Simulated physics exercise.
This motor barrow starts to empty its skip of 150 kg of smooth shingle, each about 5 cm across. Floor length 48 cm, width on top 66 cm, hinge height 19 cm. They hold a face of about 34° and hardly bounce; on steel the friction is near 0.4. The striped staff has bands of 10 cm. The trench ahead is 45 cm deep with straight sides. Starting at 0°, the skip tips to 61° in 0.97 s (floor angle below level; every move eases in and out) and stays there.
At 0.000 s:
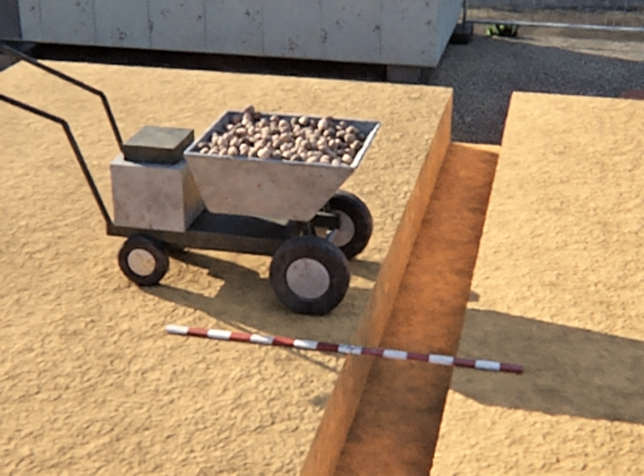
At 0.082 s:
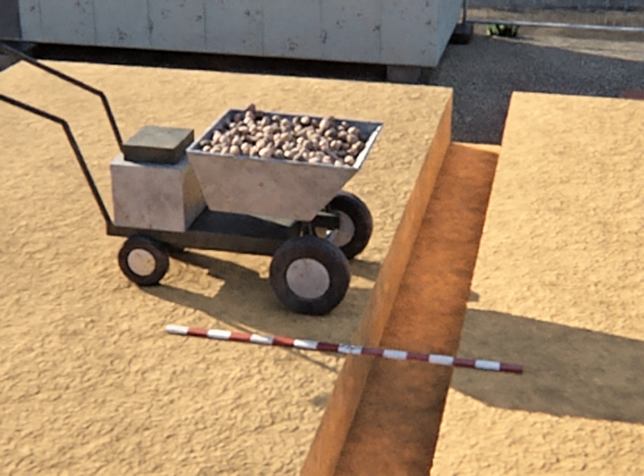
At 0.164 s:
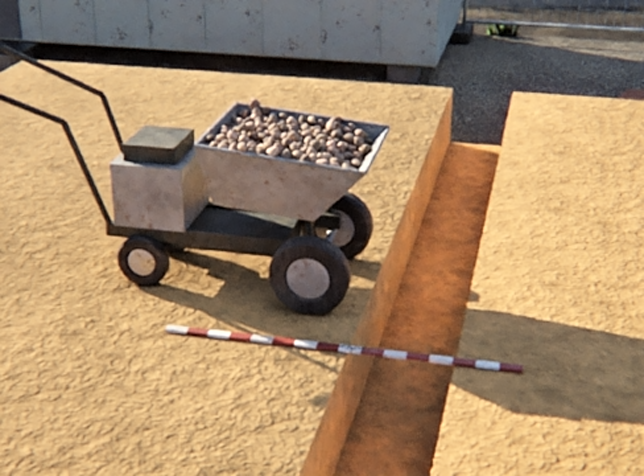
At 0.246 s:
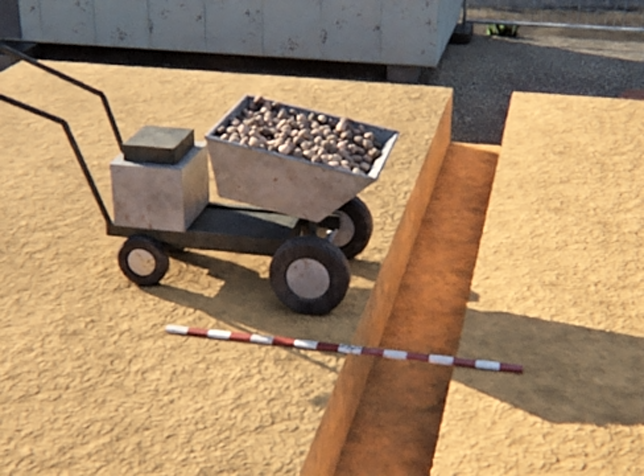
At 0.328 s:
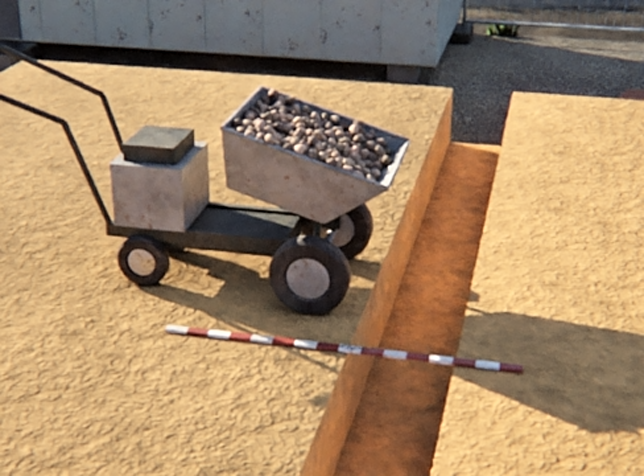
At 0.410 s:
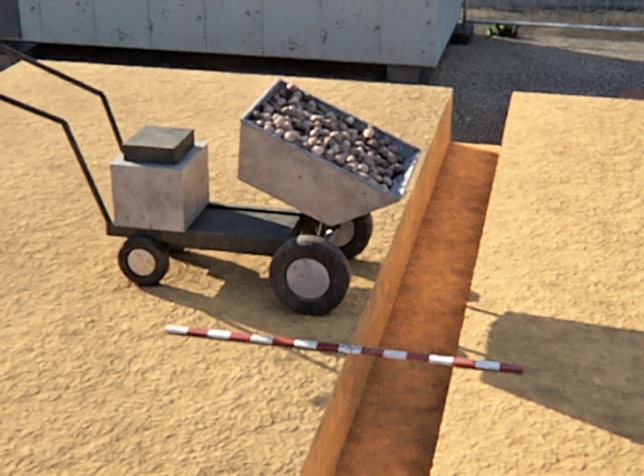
On sandy ground beside a trench, a small barrow's stone-filled skip gradually tilts rightward.
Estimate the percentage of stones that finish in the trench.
About 40 per cent.
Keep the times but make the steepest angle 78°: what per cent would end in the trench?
It would be near 35 per cent.
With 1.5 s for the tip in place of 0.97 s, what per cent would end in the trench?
In that case some 45 per cent.
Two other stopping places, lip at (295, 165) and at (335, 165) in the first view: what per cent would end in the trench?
First some 90, then 60 per cent.
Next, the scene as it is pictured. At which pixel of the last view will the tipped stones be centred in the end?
Around (489, 297).
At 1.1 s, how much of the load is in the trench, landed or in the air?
About 5 per cent by then.
After 0.7 s the floor is at 52°; 100 % in the skip; the foremost stones are at (433, 222).
After 1.1 s the floor is at 61°; 72 % in the skip, 7 % in the trench, 21 % past the trench; the foremost stones are at (521, 306).
After 1.4 s the floor is at 61°; 38 % in the skip, 11 % in the trench, 51 % past the trench; the foremost stones are past the picture's edge.
After 3.4 s the floor is at 61°; 5 % in the skip, 40 % in the trench, 54 % past the trench; the foremost stones are past the picture's edge.
